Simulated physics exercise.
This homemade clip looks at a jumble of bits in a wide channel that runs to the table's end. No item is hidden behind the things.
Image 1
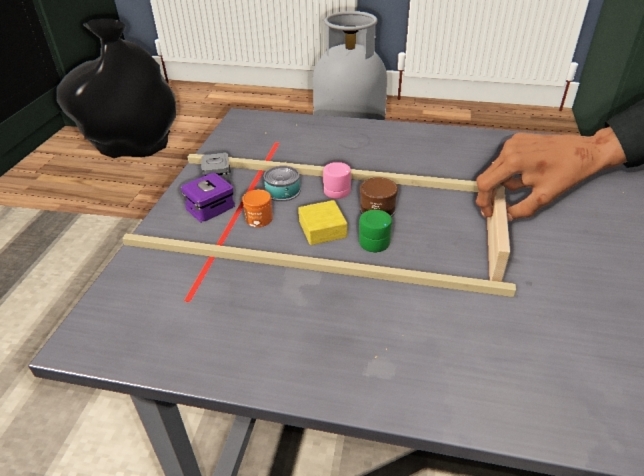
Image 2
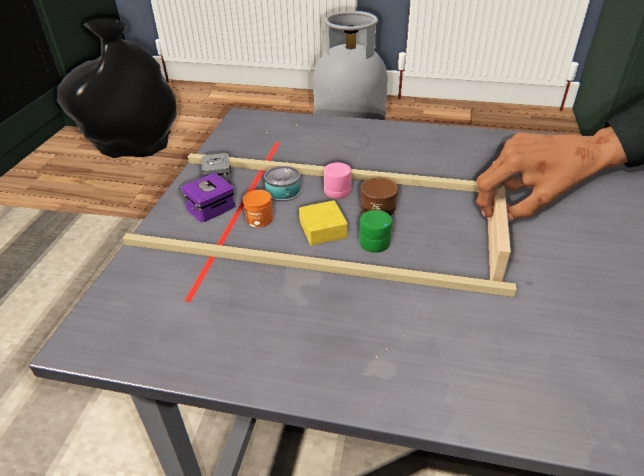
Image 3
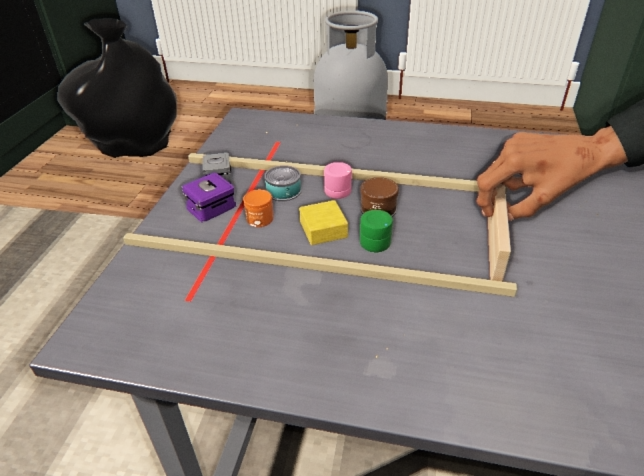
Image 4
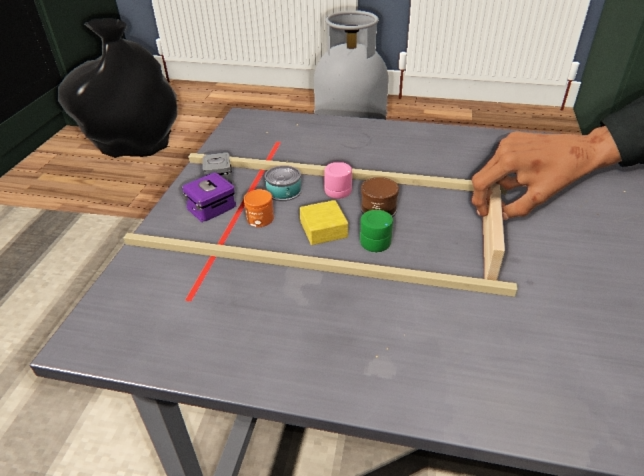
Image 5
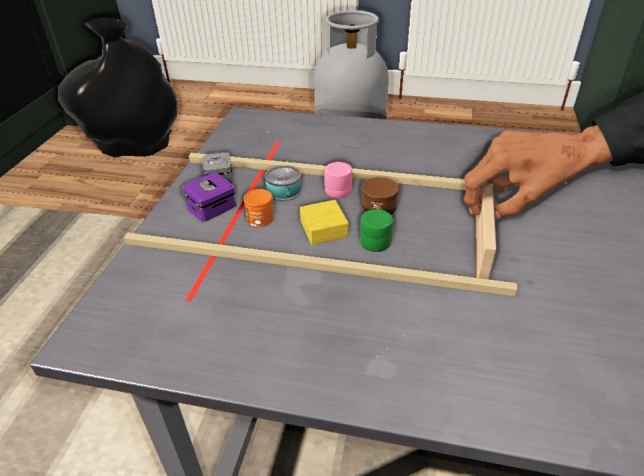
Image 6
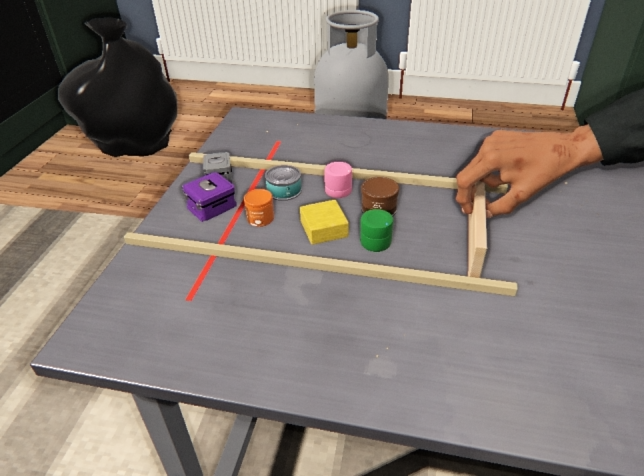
On a grey tabletop, a hand slides an upright wooden board slightly left between two strips, towards small colourful items lying still.
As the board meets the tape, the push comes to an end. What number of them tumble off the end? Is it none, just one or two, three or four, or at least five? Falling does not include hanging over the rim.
The number that drop off is none.
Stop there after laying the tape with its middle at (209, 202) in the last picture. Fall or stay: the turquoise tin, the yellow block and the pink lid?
Observed: Turquoise tin hangs on; yellow block hangs on; pink lid hangs on.
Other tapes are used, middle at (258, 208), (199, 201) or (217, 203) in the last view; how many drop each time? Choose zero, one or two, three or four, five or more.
In order: Zero, 3 or 4, one or two.
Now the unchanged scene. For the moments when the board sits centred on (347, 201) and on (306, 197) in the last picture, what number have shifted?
The count reaches 4 first and 7 second.
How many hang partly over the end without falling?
You'd get 2.
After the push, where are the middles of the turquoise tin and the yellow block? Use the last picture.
Roughly (216, 170) for the first and roughly (204, 206) for the second.
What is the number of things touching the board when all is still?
Total: 3.
A little later, none off yet; grey case at rest near (218, 170); purple case at rest near (210, 197); orange tub at rest near (259, 208).
Next, none off yet; grey case at rest near (218, 170); purple case moving near (205, 194); orange tub shifted about its own width near (238, 197).
When it is over, the number that fall off is zero.
